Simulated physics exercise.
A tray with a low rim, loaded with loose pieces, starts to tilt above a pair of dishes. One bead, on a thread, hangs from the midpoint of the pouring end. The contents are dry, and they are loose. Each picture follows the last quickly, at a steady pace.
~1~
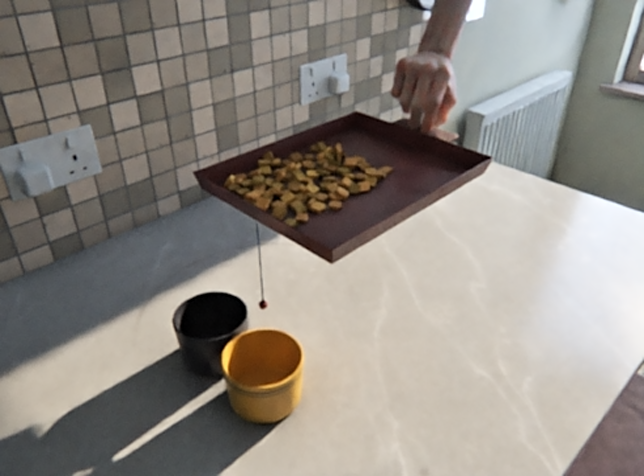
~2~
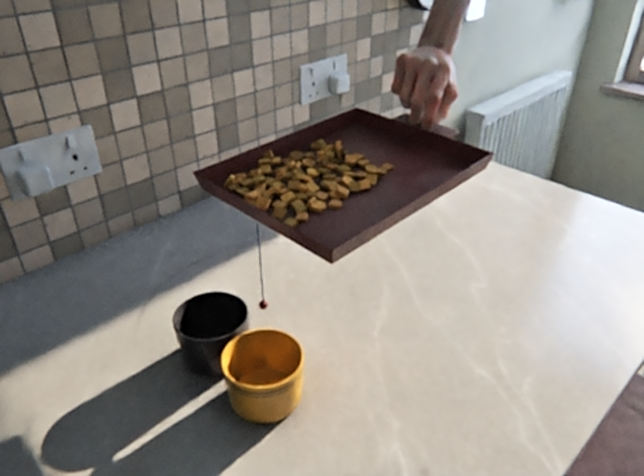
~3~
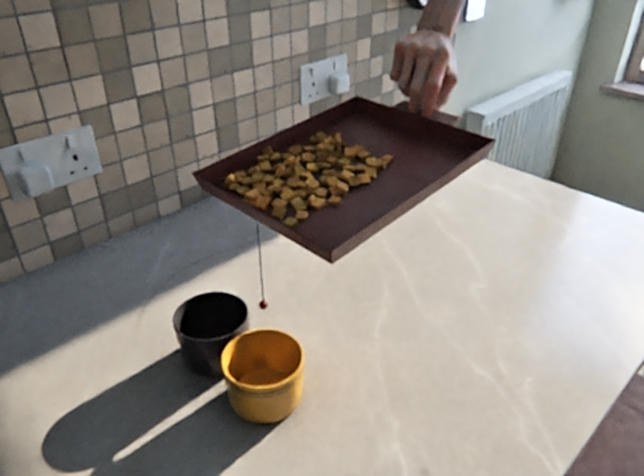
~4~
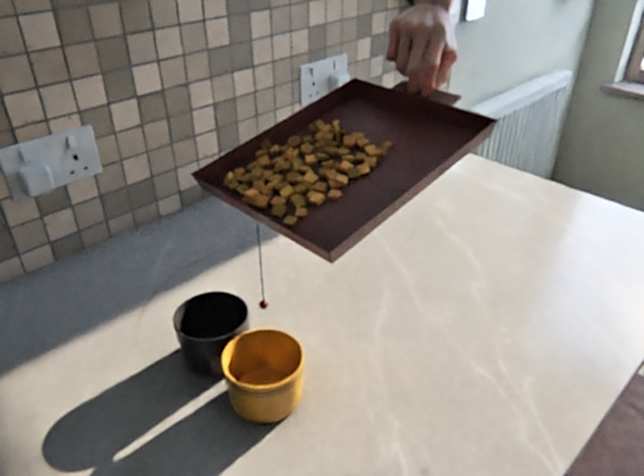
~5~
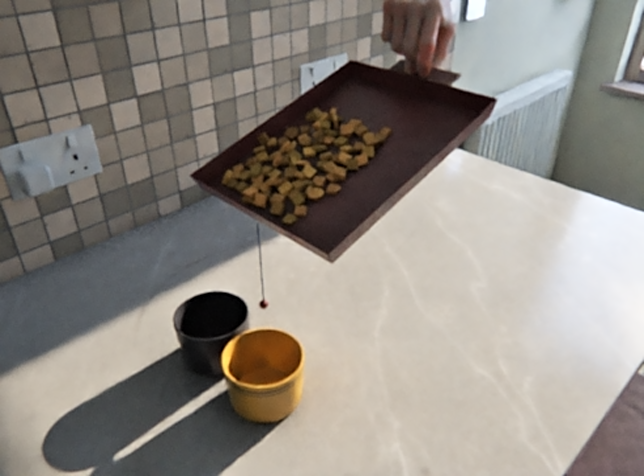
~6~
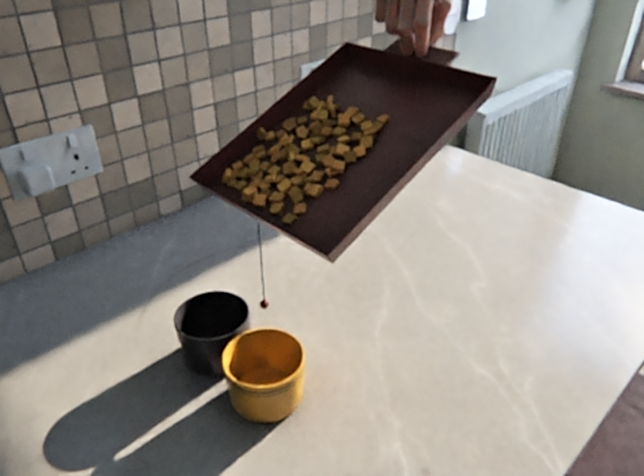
On a sunlit kitchen counter, a hand raises the far end of a tray of cereal pieces above black and yellow dishes.
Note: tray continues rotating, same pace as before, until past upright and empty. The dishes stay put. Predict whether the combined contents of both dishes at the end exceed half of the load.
The dishes collect the majority.
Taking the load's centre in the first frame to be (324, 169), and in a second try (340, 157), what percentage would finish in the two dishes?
Estimate: 70 % first, 60 % second.
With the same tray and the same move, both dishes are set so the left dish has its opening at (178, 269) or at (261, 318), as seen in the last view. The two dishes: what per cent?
Roughly 40 per cent, then roughly 20 per cent.
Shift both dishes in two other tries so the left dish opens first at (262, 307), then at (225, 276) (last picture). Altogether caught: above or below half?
With the first shift the pair saves less than a half; with the second, less than a half.
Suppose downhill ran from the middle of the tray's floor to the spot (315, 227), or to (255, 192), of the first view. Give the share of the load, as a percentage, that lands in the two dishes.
In order, some 40 % and some 20 %.
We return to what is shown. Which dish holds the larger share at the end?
Of the two, the left-side one is the fuller.
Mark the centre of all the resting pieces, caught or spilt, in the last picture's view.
About pixel (216, 360).
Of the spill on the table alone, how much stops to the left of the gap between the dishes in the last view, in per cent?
Share on the left: Near 80 %.
Soon, tray tipped steeply; all on the tray.
A while on, tray tipped past a quarter turn; about half on the tray; a small part in the right dish; a small part in the left dish; about a quarter outside both; a small part in the air.
Towards the end, tray tipped past a quarter turn; about a quarter in the right dish; about half in the left dish; about a third outside both.
Finally, tray tipped past a quarter turn; about a quarter in the right dish; about half in the left dish; about a third outside both.
